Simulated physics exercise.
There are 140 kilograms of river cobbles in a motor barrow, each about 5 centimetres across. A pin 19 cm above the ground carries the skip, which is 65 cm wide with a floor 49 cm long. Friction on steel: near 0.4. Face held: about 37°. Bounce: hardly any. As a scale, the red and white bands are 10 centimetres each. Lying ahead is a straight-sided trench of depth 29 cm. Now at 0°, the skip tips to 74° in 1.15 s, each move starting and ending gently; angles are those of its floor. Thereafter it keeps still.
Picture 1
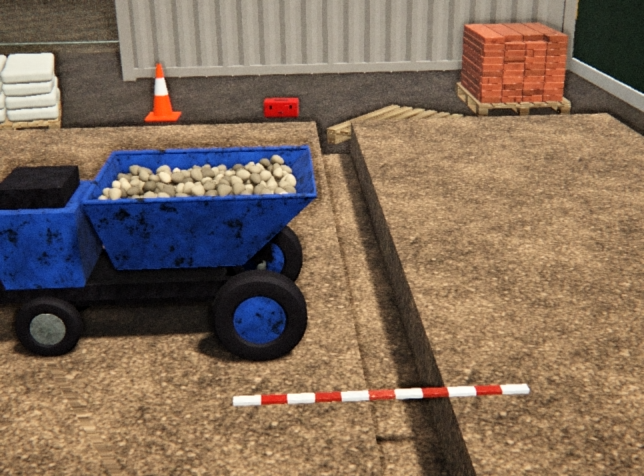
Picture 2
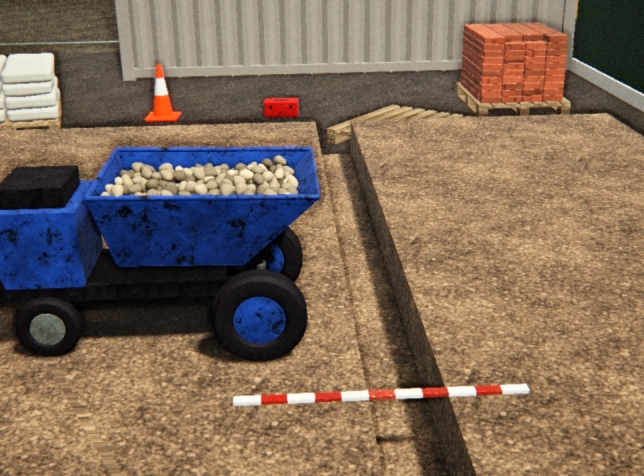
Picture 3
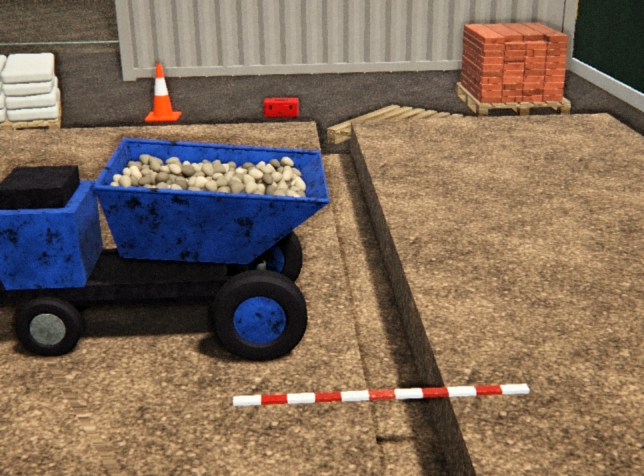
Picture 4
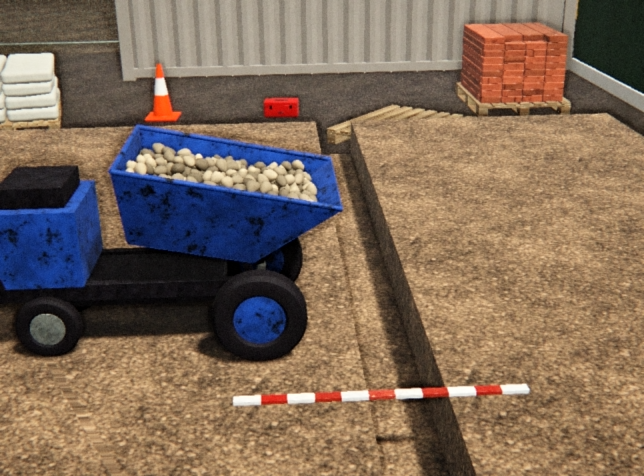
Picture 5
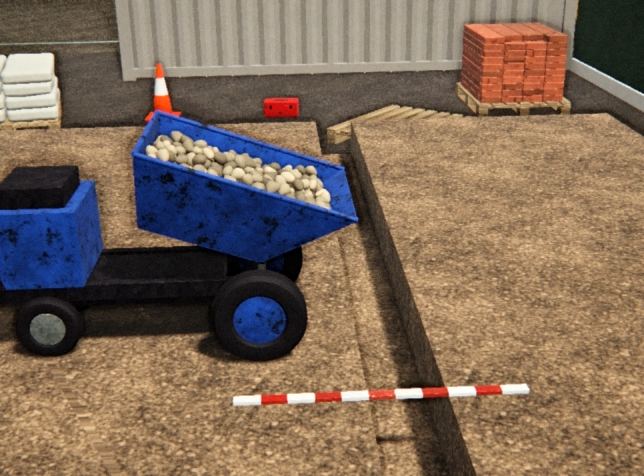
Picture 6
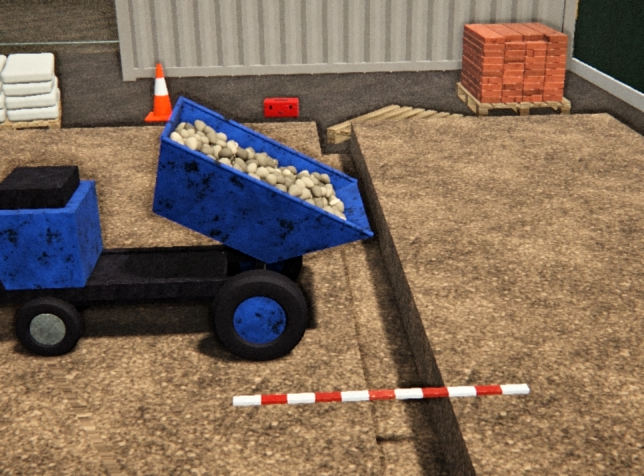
On a building site, a blue dumper's skip full of pale stones tilting steadily forward to the right beside a trench.
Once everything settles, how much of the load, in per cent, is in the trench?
Once it settles, about 46 per cent of the load is there.
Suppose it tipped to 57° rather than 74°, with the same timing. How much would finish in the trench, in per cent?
Then about 50 per cent.
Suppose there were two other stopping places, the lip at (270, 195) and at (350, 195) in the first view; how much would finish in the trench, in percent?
Roughly 90 per cent, then 5 per cent.
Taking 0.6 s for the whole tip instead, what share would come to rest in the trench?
It'd be some 35 per cent.
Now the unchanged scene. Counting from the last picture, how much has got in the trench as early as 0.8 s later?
Roughly 20 percent of the load.
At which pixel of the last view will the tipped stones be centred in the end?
I'd put it close to (438, 314).
Then, 0.4 s after the last picture the floor is at 62°, 99 % in the skip, 1 % in the trench; the foremost stones are at (409, 279).
Then, 0.8 s after the last picture the floor is at 74°, 46 % in the skip, 18 % in the trench, 36 % past the trench; the foremost stones are at (535, 327).
Then, 1.1 s after the last picture the floor is at 74°, 10 % in the skip, 34 % in the trench, 56 % past the trench; the foremost stones are at (640, 311).
Then, 3.1 s after the last picture the floor is at 74°, 0 % in the skip, 46 % in the trench, 54 % past the trench; the foremost stones are past the picture's edge.
